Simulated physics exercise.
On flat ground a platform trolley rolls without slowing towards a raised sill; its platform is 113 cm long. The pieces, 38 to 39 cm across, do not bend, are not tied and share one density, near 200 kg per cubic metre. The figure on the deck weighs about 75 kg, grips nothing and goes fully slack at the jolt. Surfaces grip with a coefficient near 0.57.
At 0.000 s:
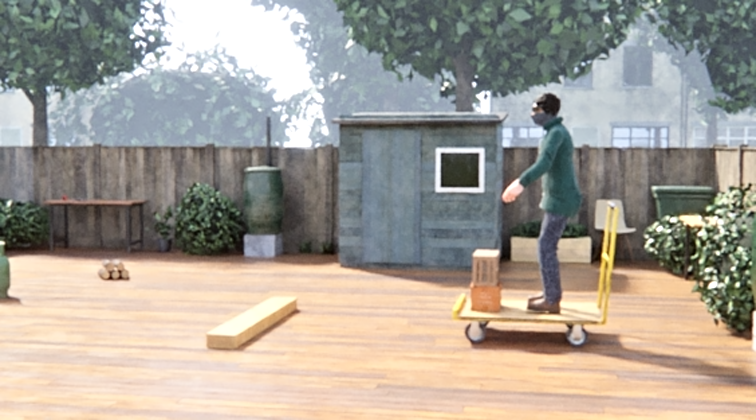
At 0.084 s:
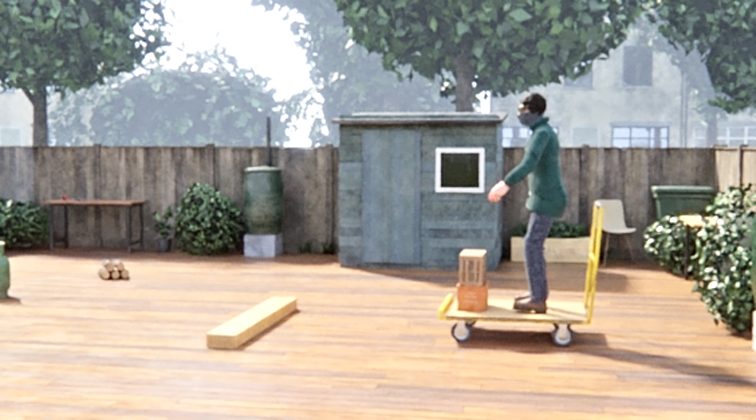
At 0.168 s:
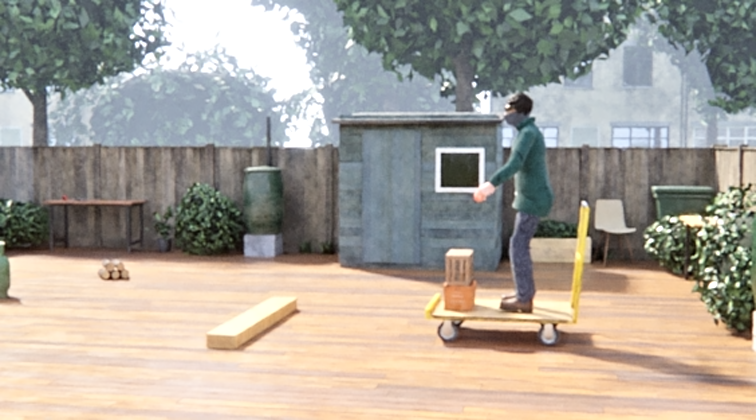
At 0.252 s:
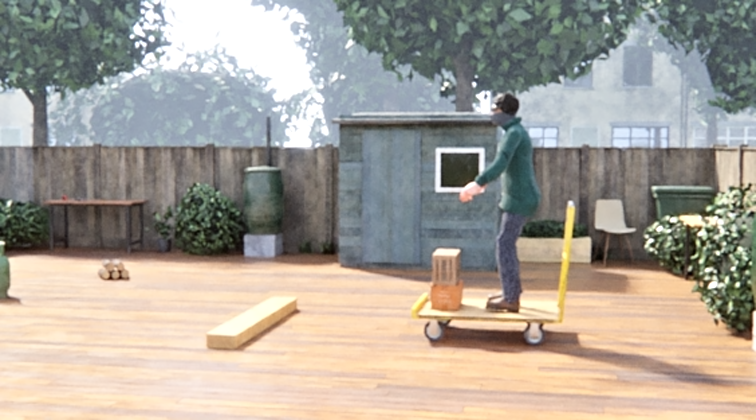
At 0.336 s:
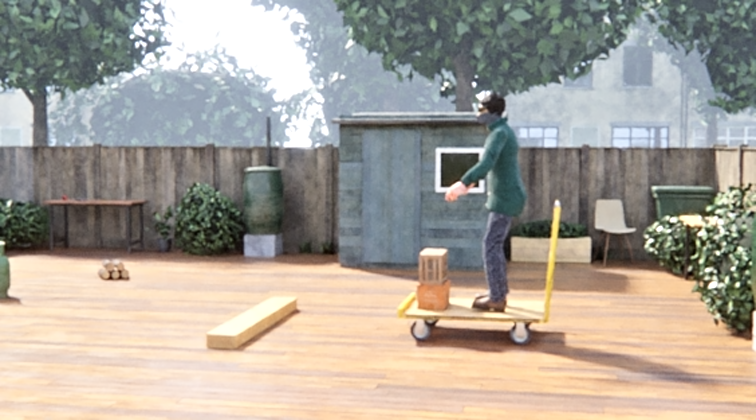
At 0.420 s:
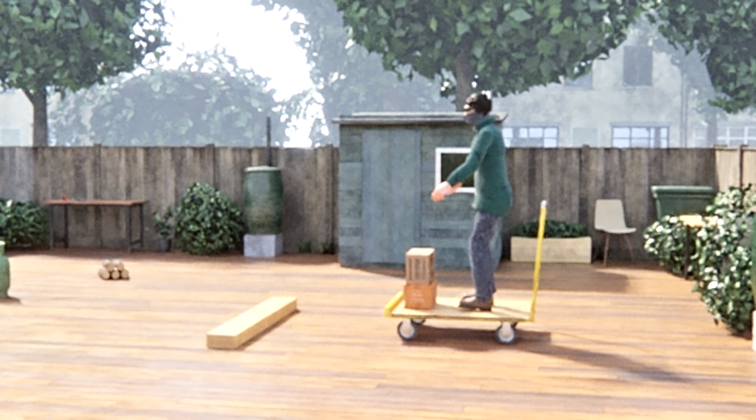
A person in a green jacket stands on a yellow platform trolley with stacked orange boxes, rolling left across a wooden deck.
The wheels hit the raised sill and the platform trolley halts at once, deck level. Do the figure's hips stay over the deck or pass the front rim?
The figure's hips stay behind the front rim at this speed.
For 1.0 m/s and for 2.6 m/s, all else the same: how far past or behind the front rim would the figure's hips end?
About 70 cm behind and 80 cm past.
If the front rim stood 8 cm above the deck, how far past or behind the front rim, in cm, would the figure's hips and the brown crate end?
Then hips 70 behind, brown 0 behind.
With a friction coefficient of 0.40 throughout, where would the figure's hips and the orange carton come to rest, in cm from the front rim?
In that case hips 60 behind, orange 20 behind.
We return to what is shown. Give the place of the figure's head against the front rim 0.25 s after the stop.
About 40 cm behind the rim.
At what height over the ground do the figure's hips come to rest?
Roughly 55 cm above it.
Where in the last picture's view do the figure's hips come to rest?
Around (339, 263).
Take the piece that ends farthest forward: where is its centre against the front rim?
About 0 cm behind the rim.
The wheels strike at 1.32 s.
After 1.57 s the figure's hips are 55 cm behind the rim, near (320, 223) in the last picture's view.
After 1.87 s the figure's hips are 65 cm behind the rim, near (332, 259) in the last picture's view.
After 2.32 s the figure's hips are 72 cm behind the rim, near (339, 263) in the last picture's view.
At rest, 5.1 s, nothing is past the rim; behind it, brown crate, orange carton and the figure's hips.
